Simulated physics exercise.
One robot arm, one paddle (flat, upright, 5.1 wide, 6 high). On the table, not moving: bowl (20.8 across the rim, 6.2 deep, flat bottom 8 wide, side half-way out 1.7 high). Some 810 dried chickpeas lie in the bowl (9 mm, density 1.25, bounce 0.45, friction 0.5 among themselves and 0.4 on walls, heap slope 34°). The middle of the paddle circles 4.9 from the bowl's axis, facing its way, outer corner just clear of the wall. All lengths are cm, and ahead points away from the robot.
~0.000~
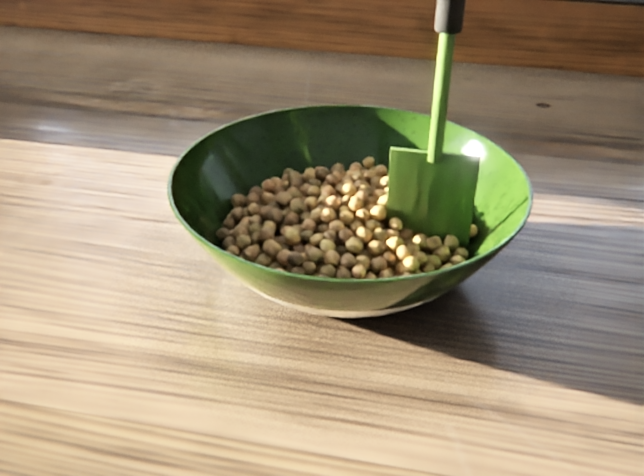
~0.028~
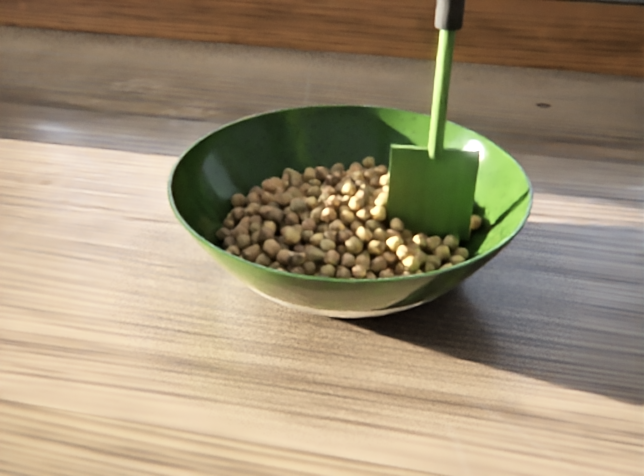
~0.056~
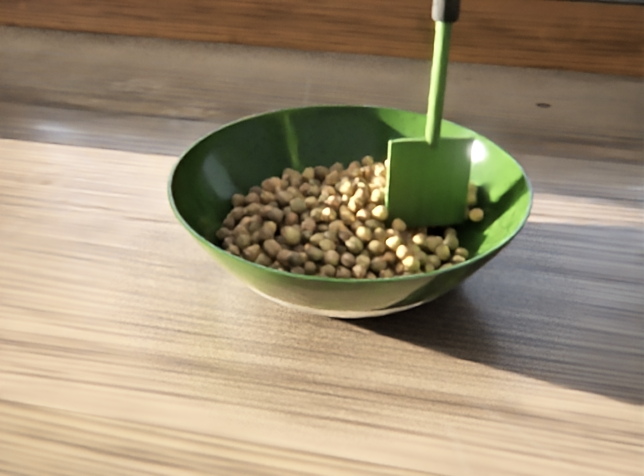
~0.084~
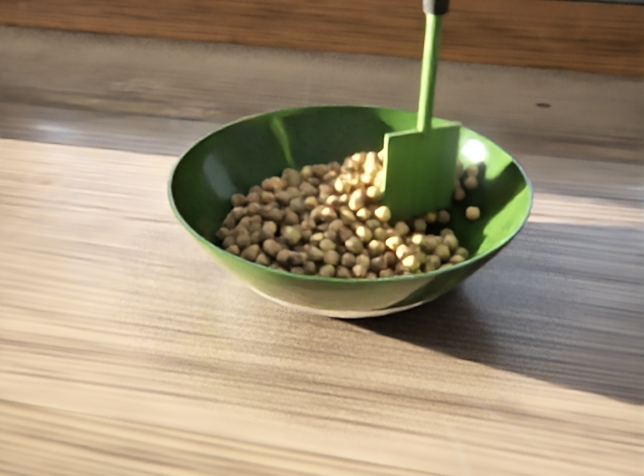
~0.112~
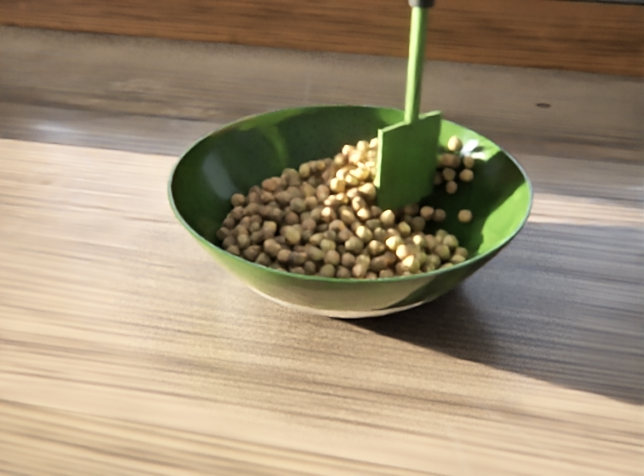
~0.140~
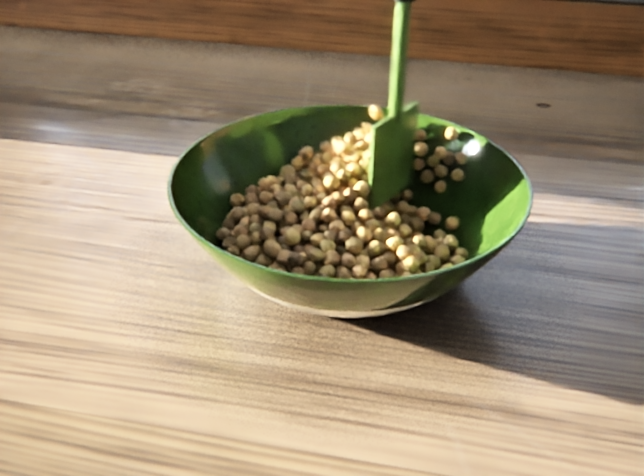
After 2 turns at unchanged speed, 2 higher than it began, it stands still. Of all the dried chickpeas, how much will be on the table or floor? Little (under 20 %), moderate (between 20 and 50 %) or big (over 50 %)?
Answer: Little; under 20 % of the dried chickpeas finish on the table or floor.
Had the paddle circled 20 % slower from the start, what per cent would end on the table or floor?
In that case some 5 per cent.
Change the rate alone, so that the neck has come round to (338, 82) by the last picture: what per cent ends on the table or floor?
About 25 per cent.
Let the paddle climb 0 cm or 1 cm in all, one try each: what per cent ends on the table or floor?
About 20 and 10 per cent.
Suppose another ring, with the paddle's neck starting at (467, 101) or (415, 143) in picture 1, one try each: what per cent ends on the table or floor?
About 0 and 0 per cent.
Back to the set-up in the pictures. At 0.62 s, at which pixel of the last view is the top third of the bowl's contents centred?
At about (416, 239).
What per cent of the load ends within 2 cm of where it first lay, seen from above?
Roughly 40 per cent.
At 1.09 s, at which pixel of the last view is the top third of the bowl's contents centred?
Near (340, 218).
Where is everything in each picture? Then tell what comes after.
In the first frame, the paddle neck at (438, 128), 0° round; upper third of the load around (347, 214), from x 225 to 470, top at y 160; 806 in the bowl.
In the second frame, the paddle neck at (438, 124), 5° round; upper third of the load around (347, 212), from x 225 to 475, top at y 160.
In the third frame, the paddle neck at (435, 115), 19° round; upper third of the load around (352, 206), from x 225 to 475, top at y 160.
In the fourth frame, the paddle neck at (427, 105), 35° round; upper third of the load around (357, 198), from x 225 to 475, top at y 155.
In the fifth frame, the paddle neck at (414, 97), 50° round; upper third of the load around (353, 193), from x 225 to 470, top at y 135.
In the sixth frame, the paddle neck at (397, 91), 65° round; upper third of the load around (344, 185), from x 225 to 460, top at y 110; 806 in the bowl.
After 0.62 s, 323° round, highest piece 8 above the table; 747 in the bowl, 51 on the table or floor, 8 in flight or on the tool.
After 1.09 s, 220° round, highest piece 6 above the table; 737 in the bowl, 69 on the table or floor.
After 1.53 s, 0° round, highest piece 5 above the table; 737 in the bowl, 69 on the table or floor.
After 2.23 s, 0° round, highest piece 5 above the table; 737 in the bowl, 69 on the table or floor.
In the end, 737 in the bowl, 69 on the table or floor. That is 9 % on the table or floor.
